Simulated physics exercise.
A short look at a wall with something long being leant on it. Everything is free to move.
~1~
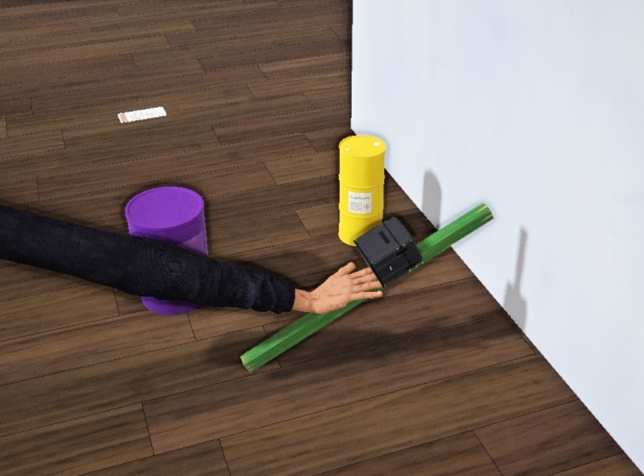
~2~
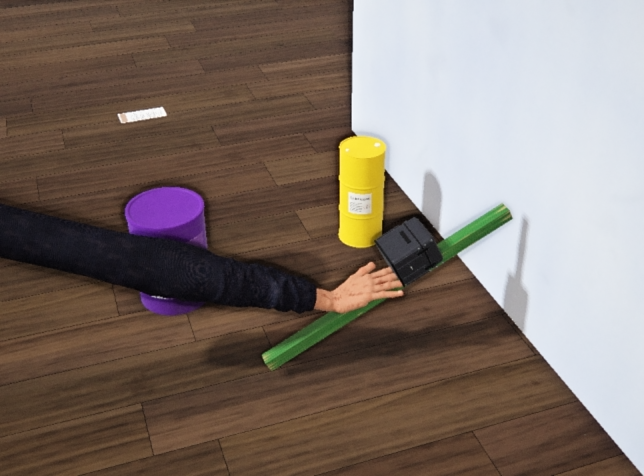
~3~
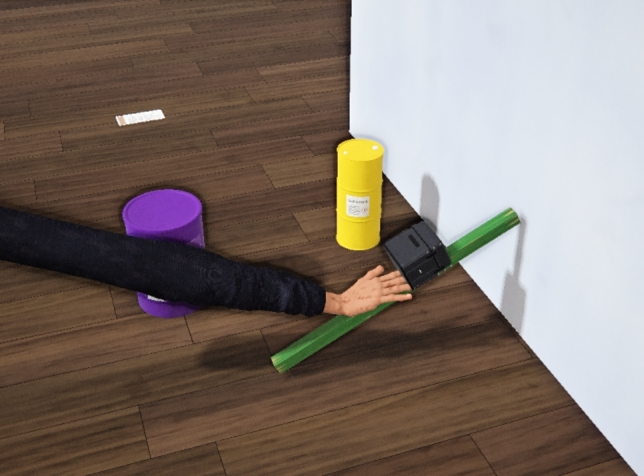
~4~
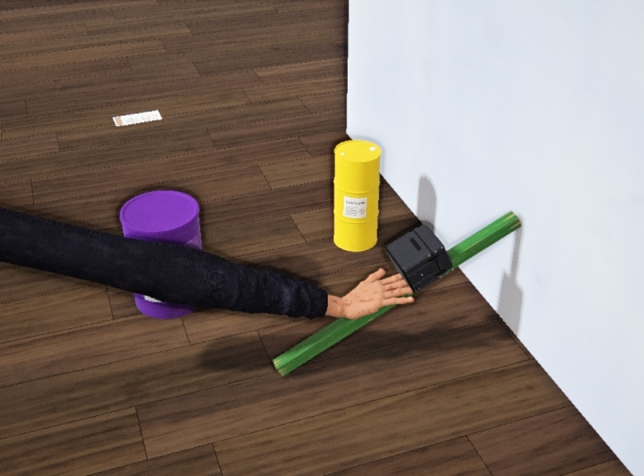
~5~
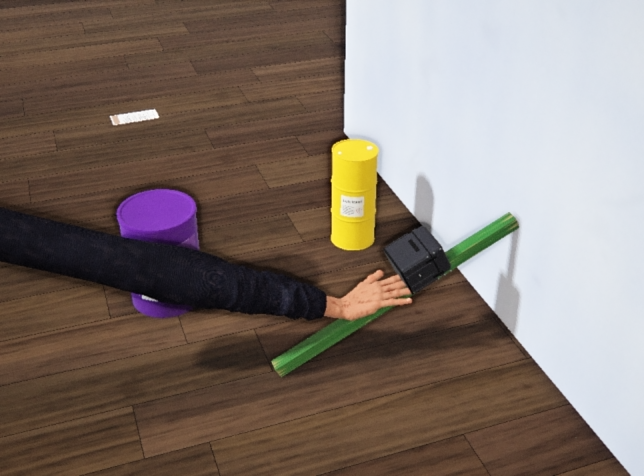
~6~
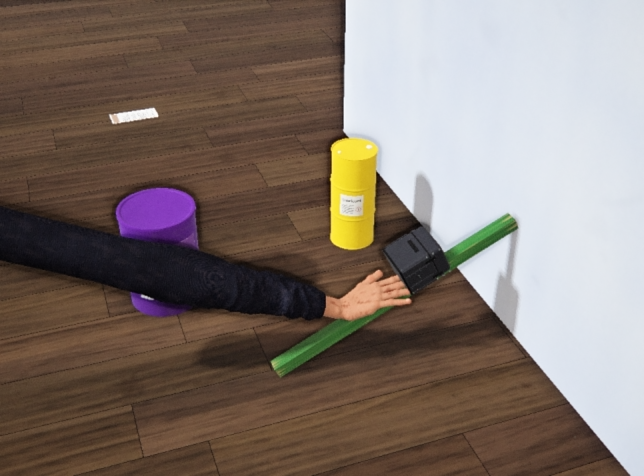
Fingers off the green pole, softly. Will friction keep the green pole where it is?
Here the pole slides down.
Then, 0.20 s later than the last frame, green pole 4° lower than it was left near (391, 303).
Then, 0.30 s later than the last frame, green pole 18° lower than it was left near (382, 329).
Then, 0.40 s later than the last frame, green pole 26° lower than it was left near (378, 340).
Then, 0.50 s later than the last frame, green pole 26° lower than it was left near (378, 344).
When it is over, moved from the start, green pole; the other 2 as before. End places, in pixels of the last picture, green pole near (378, 344). The pole slips out.
